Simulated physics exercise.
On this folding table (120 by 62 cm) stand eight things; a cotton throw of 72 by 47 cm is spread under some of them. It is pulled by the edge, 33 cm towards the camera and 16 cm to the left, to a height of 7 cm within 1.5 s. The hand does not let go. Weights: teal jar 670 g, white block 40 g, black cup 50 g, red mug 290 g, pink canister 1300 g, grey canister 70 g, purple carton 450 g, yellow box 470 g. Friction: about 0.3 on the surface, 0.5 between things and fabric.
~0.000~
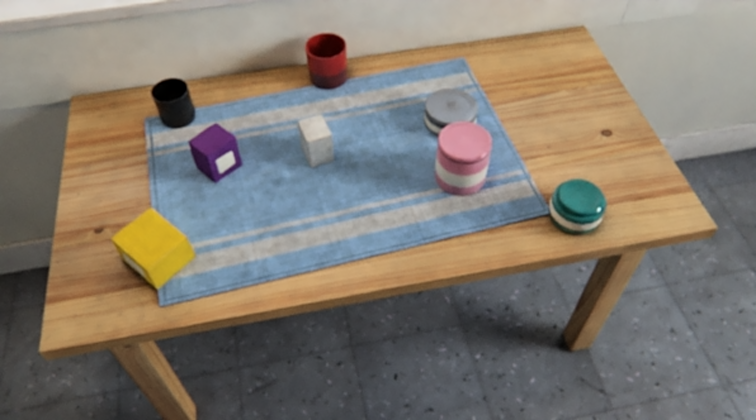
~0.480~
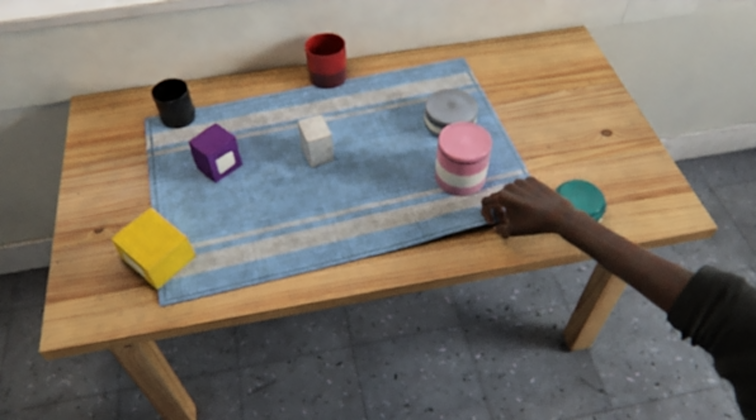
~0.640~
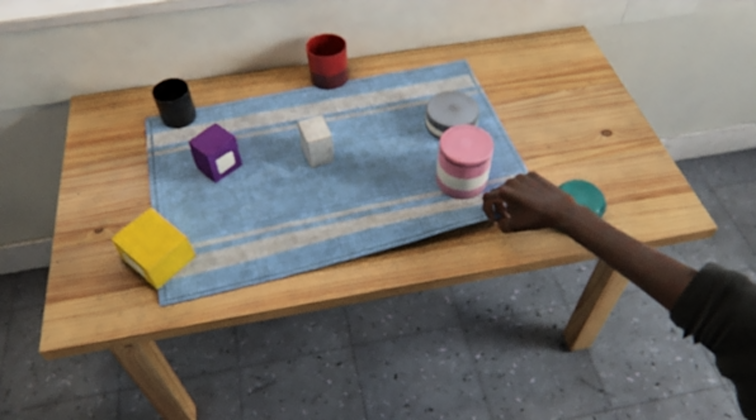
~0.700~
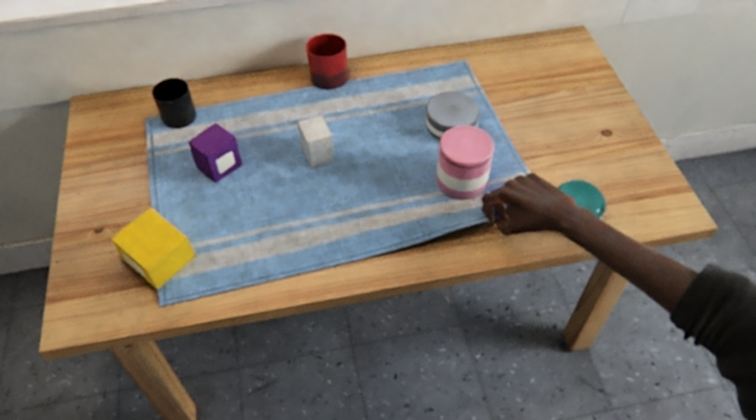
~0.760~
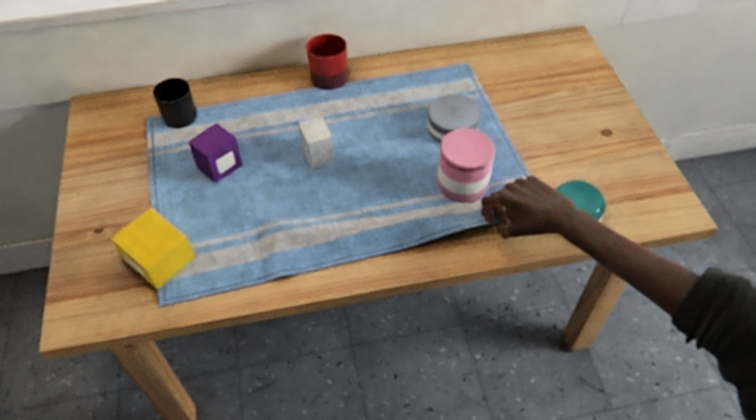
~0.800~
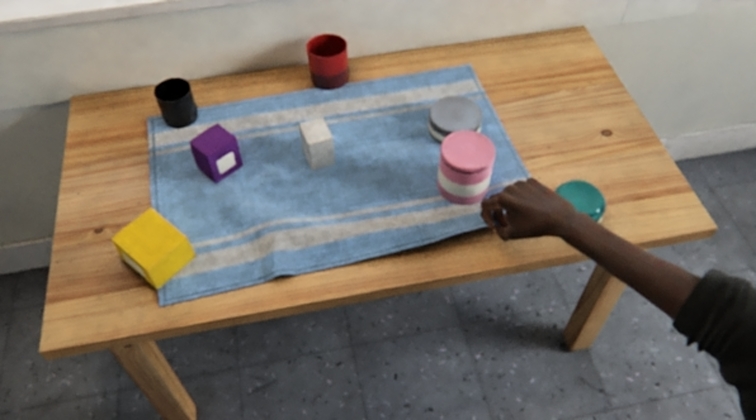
A hand reached in from the right and lifted the near right edge of the blue cloth slightly on the wooden table, keeping hold while the pink and grey canisters shifted a tiny bit.
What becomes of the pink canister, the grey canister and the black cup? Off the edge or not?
Result: Pink canister falls off, grey canister drops off, black cup stays on.
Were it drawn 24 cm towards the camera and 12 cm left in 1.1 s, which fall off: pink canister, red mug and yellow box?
Then: Pink canister falls off, red mug stays on, yellow box stays on.
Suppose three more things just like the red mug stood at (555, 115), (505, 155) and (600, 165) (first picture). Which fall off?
In turn: Stays on, goes over, stays on.
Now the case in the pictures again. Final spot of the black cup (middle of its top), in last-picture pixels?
At about (333, 132).
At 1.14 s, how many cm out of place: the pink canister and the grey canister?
About: Pink canister 10 cm, grey canister 10 cm.
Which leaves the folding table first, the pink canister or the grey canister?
First goes the pink one.
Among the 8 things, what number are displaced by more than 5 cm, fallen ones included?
5 of them.
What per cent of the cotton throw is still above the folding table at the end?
About 40 per cent.
At 1.1 s, 100 % of the cotton throw is still over the top; grey canister 12 cm off its start, pink canister 12 cm off its start, black cup 4 cm off its start.
At 1.5 s, 85 % of the cotton throw is still over the top; grey canister 26 cm off its start, pink canister 24 cm off its start, black cup 11 cm off its start.
At 1.8 s, 50 % of the cotton throw is still over the top; grey canister on its side, 50 cm off its start at (539, 320), pink canister over the edge, black cup 28 cm off its start at (298, 118).
At 2.1 s, 40 % of the cotton throw is still over the top; grey canister over the edge, black cup 35 cm off its start, pink canister over the edge.
At 3.7 s, 40 % of the cotton throw is still over the top; grey canister over the edge, black cup 36 cm off its start at (333, 132), pink canister over the edge, white block over the edge.
